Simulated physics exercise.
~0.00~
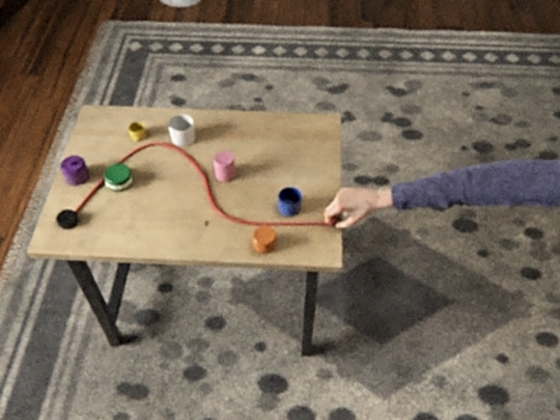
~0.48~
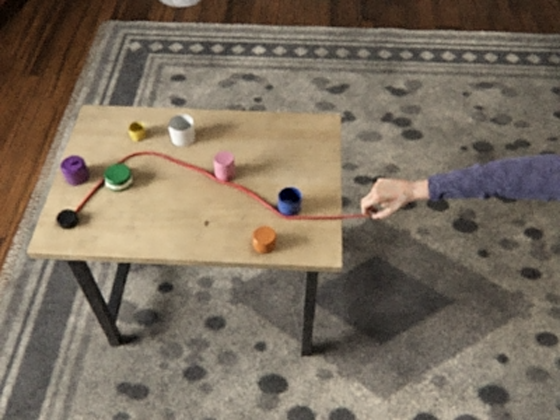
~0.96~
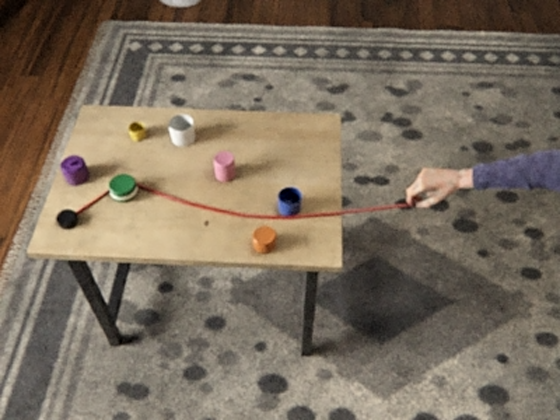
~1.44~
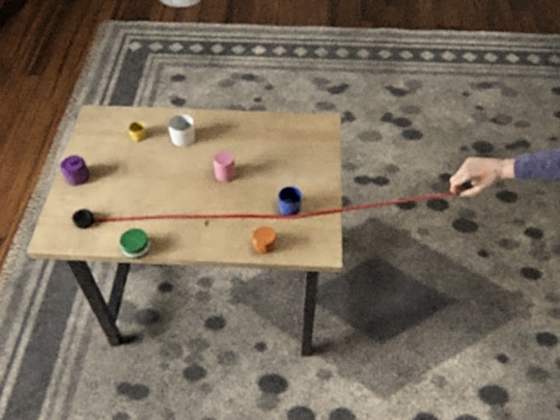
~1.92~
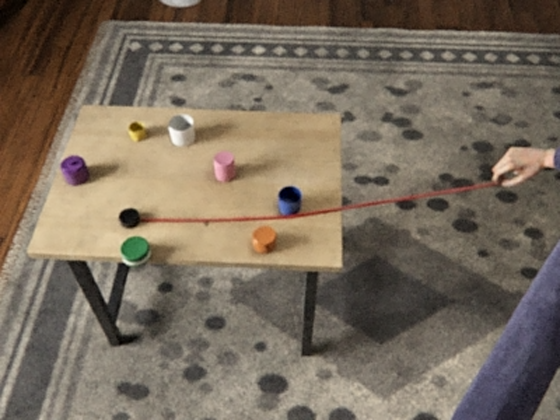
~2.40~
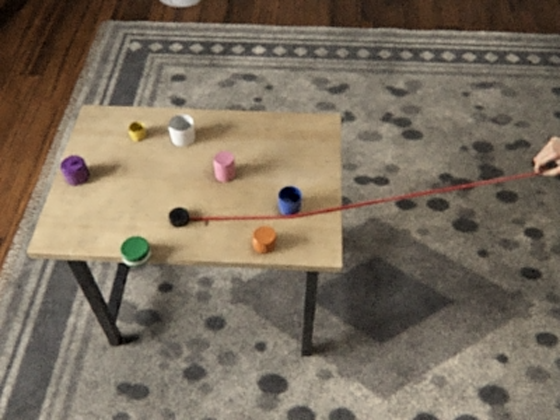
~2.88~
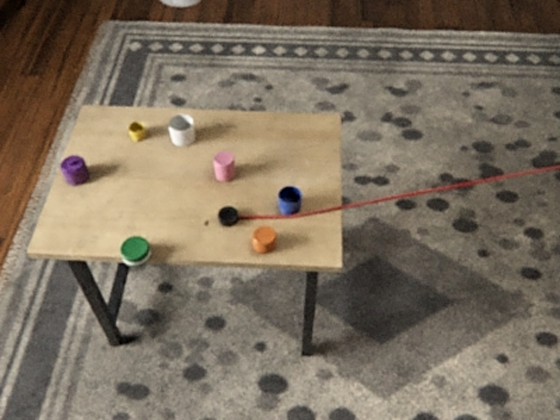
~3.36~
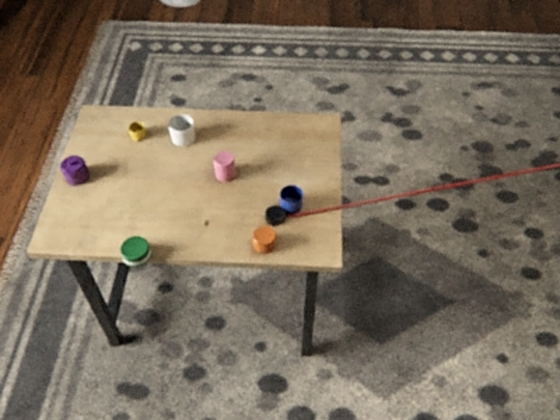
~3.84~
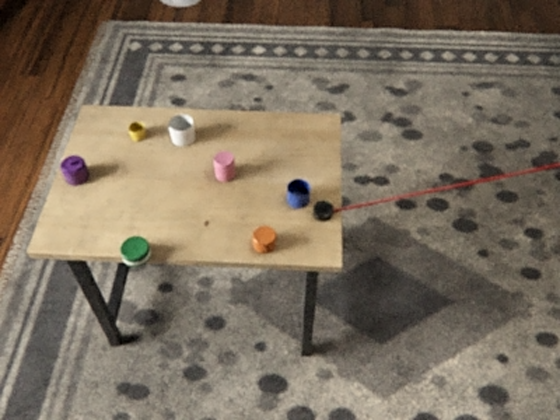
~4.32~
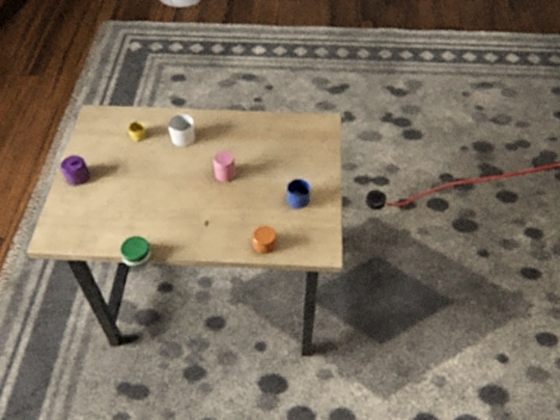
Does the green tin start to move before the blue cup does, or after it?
The green tin starts to move before the blue cup. The tin shifts while the cord is being pulled straight, and the blue cup only moves later, as the black base passes it near the right edge.
